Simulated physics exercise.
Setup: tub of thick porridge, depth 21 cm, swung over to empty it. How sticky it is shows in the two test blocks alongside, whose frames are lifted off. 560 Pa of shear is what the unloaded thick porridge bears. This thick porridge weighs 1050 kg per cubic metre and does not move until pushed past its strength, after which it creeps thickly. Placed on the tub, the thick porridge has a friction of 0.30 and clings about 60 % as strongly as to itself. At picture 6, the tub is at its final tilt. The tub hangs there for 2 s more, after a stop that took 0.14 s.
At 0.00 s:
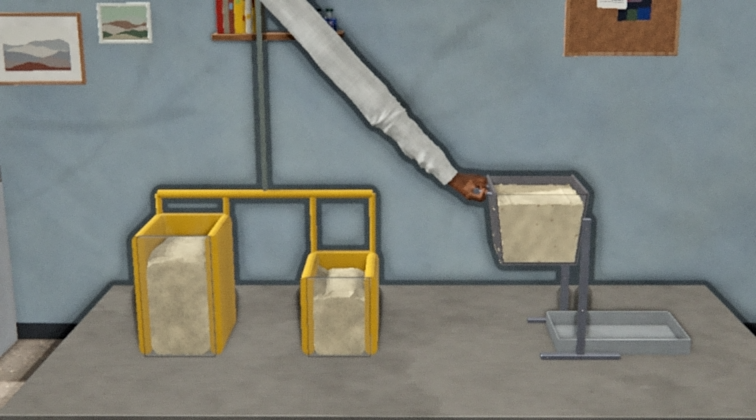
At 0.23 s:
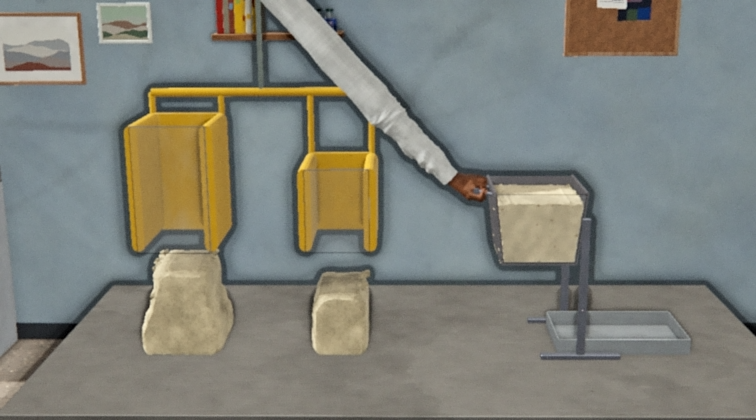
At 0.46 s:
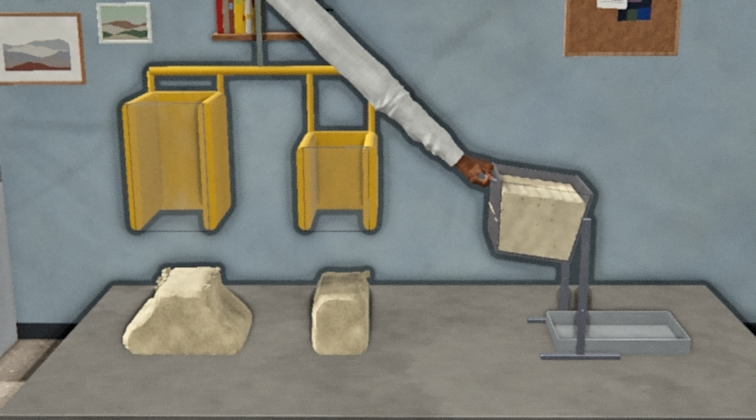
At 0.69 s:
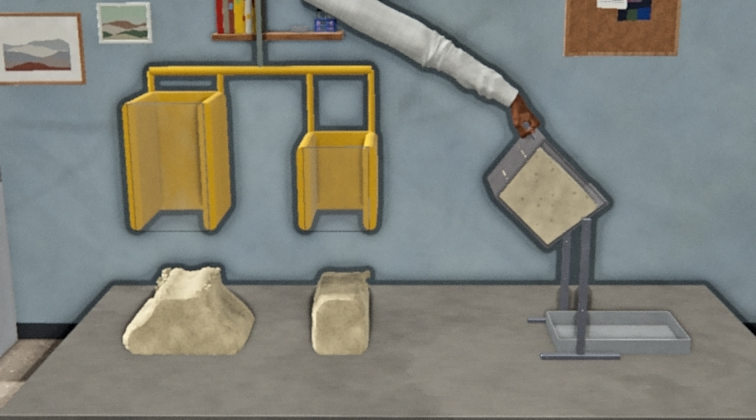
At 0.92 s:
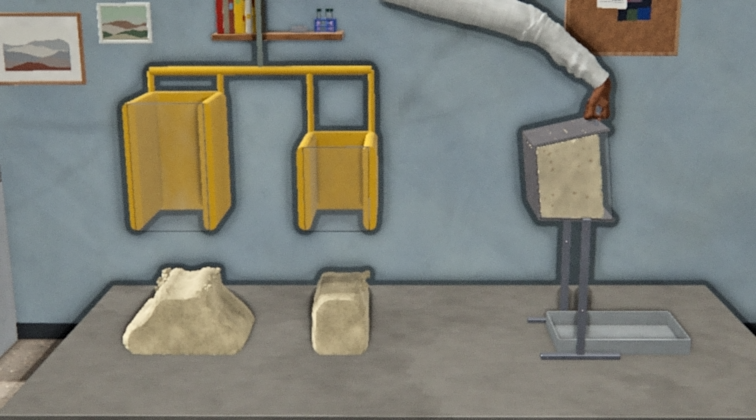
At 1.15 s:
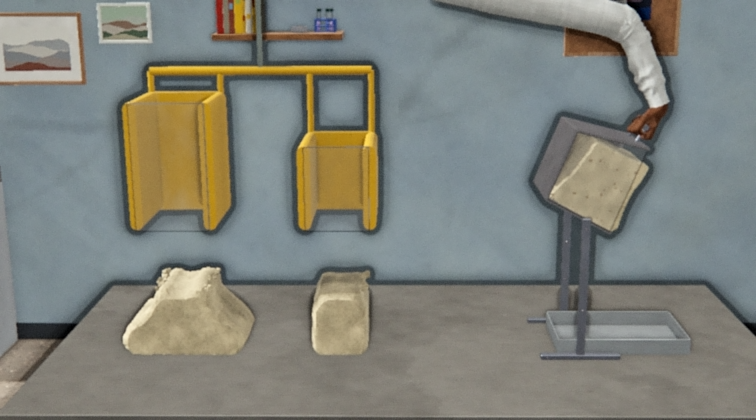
In the video, yellow casings rise off two pale, thick blocks, and the larger left one slumps into a wide mound while the smaller sinks slightly. A hand then swings a gray tub of the same stuff over rightward.
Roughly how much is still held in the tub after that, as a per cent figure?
The amount still held in the tub is about 0 per cent.
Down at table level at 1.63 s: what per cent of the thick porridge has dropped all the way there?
Roughly 100 per cent.
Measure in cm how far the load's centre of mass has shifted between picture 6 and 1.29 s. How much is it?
12 cm.
After 1.29 s, the tub is at 111 degrees and holds 42 %.
After 1.46 s, the tub is at 111 degrees and holds 0 %.
After 1.63 s, the tub is at 111 degrees and holds 0 %.
After 1.80 s, the tub is at 111 degrees and holds 0 %.
After 3.15 s, the tub is at 111 degrees and holds 0 %.
